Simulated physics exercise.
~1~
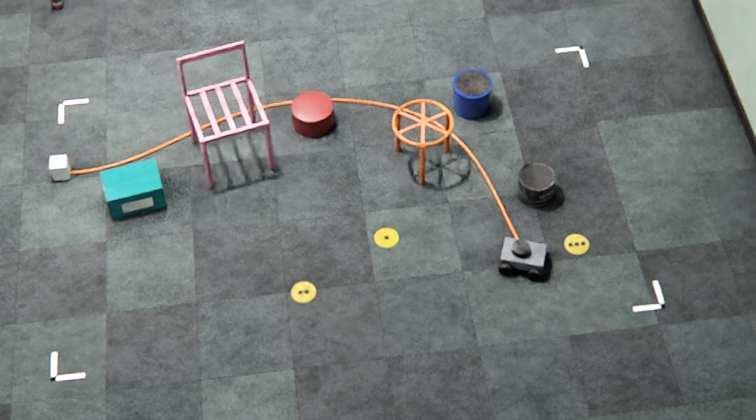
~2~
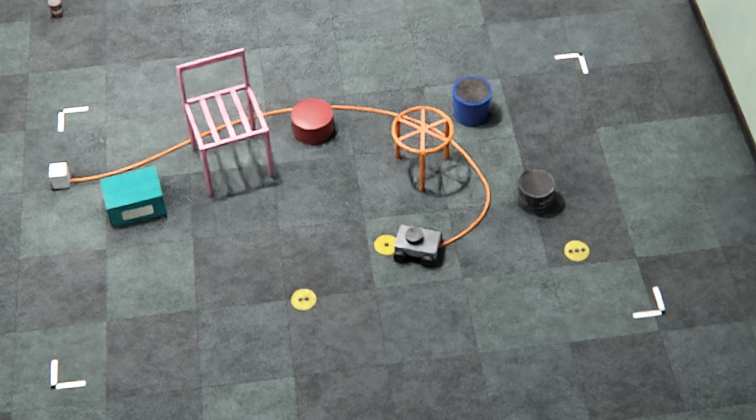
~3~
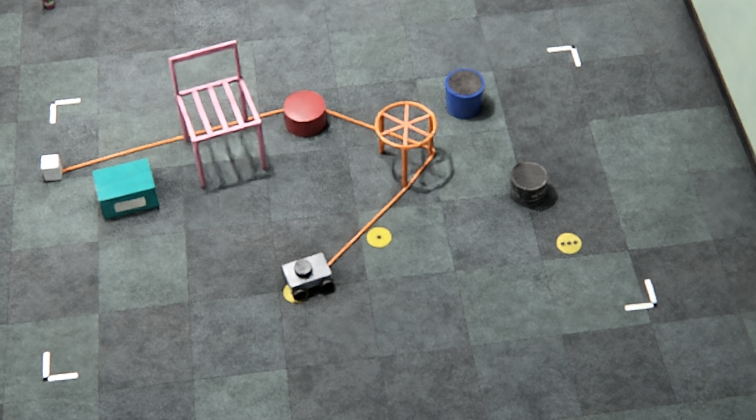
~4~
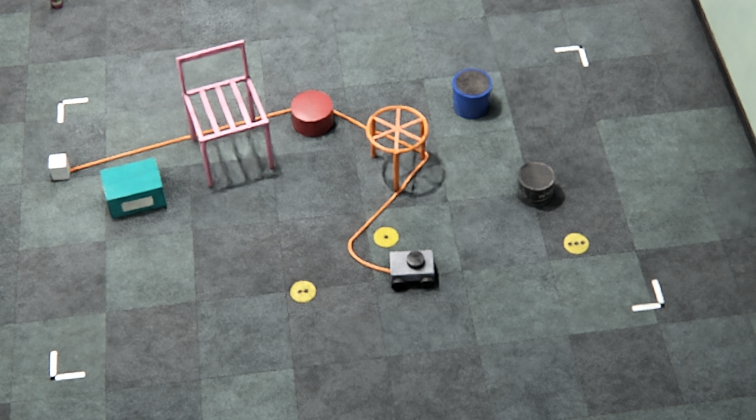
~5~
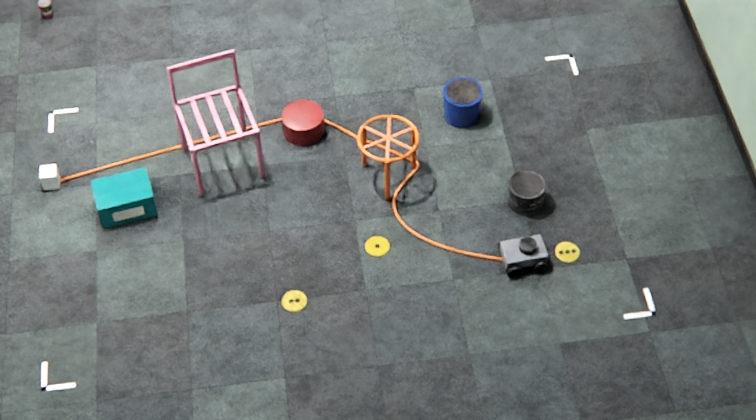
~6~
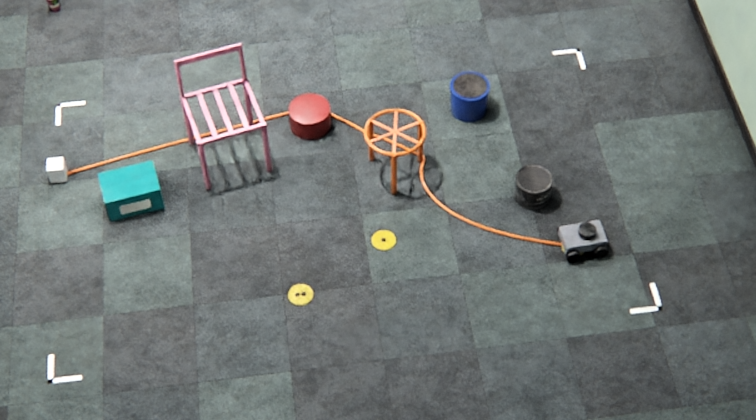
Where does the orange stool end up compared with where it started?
It ends up a little to the left of its starting place, closer to the red tub and still standing upright.
A pink chair stood among tubs, a teal box and an orange stool as a small cart trailing an orange cord rolled left to two yellow marks, the cord tugging the stool slightly left, then went back right and ended over the third mark.
